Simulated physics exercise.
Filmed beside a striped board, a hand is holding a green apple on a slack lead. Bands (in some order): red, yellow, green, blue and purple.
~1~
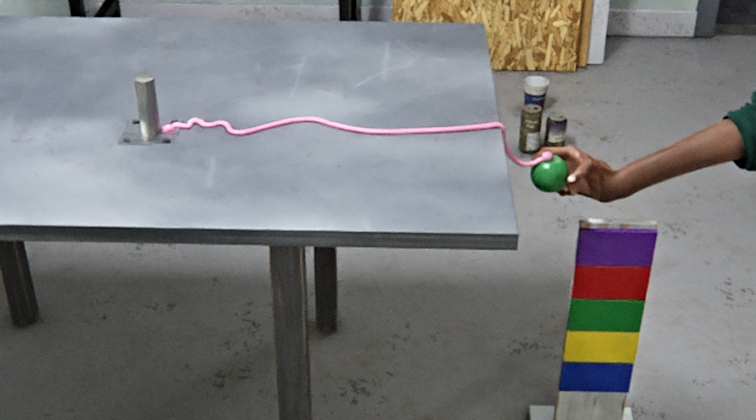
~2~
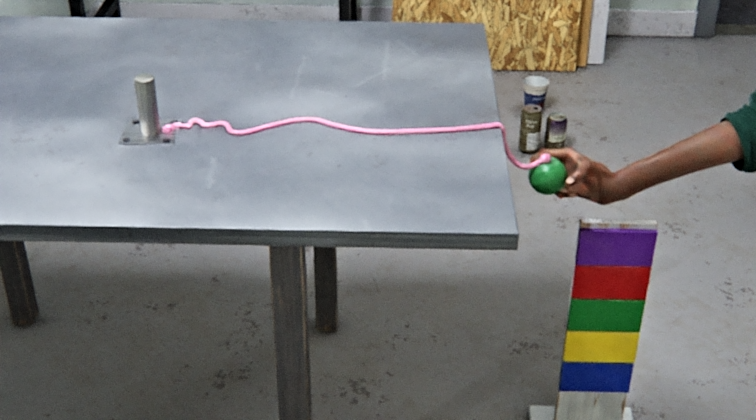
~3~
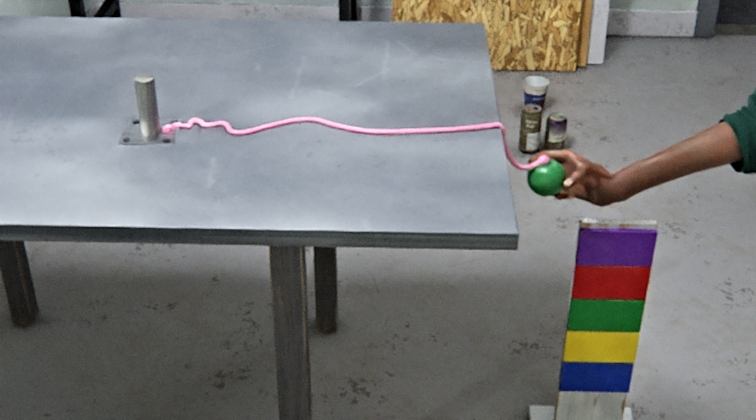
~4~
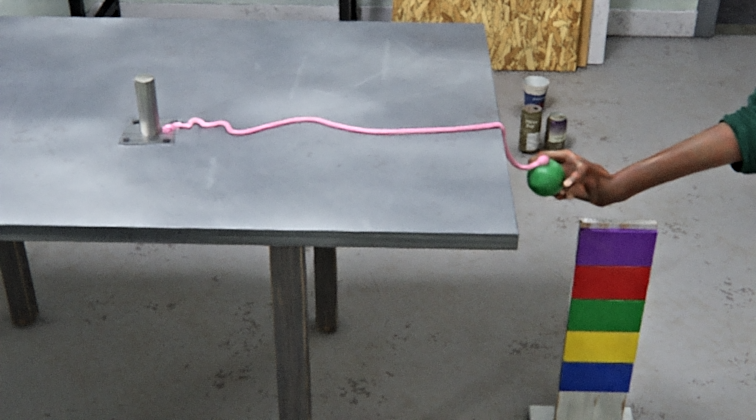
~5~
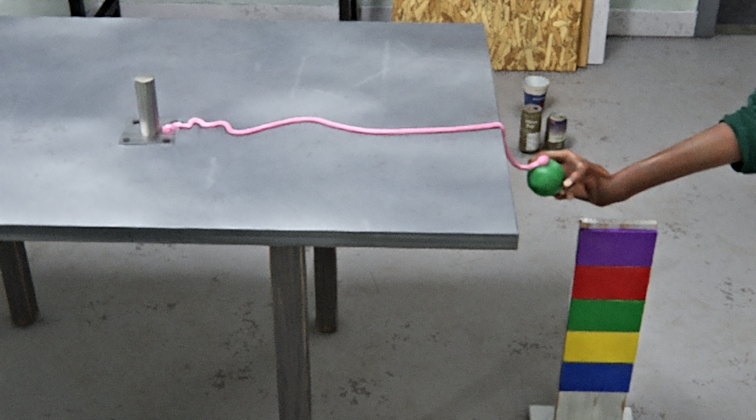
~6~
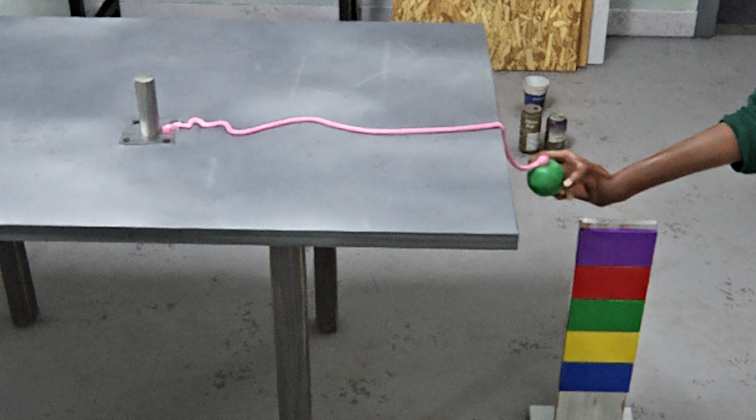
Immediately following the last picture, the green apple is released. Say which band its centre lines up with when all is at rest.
It lines up with purple.
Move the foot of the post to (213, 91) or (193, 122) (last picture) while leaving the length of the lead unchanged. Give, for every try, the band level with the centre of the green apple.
Taking them in turn: Red; red.
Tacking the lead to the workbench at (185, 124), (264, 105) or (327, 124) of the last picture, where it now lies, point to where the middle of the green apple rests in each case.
Near (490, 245), (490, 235) and (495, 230).
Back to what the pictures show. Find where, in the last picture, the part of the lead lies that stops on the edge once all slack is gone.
That would be the bit at (461, 129).
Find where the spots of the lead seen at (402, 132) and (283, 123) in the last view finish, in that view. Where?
At (447, 125), then (321, 128).
A little later, apple near (484, 245); level with purple.
Next, apple near (509, 249); level with purple.
When it is over, apple near (490, 254); level with purple. At purple.
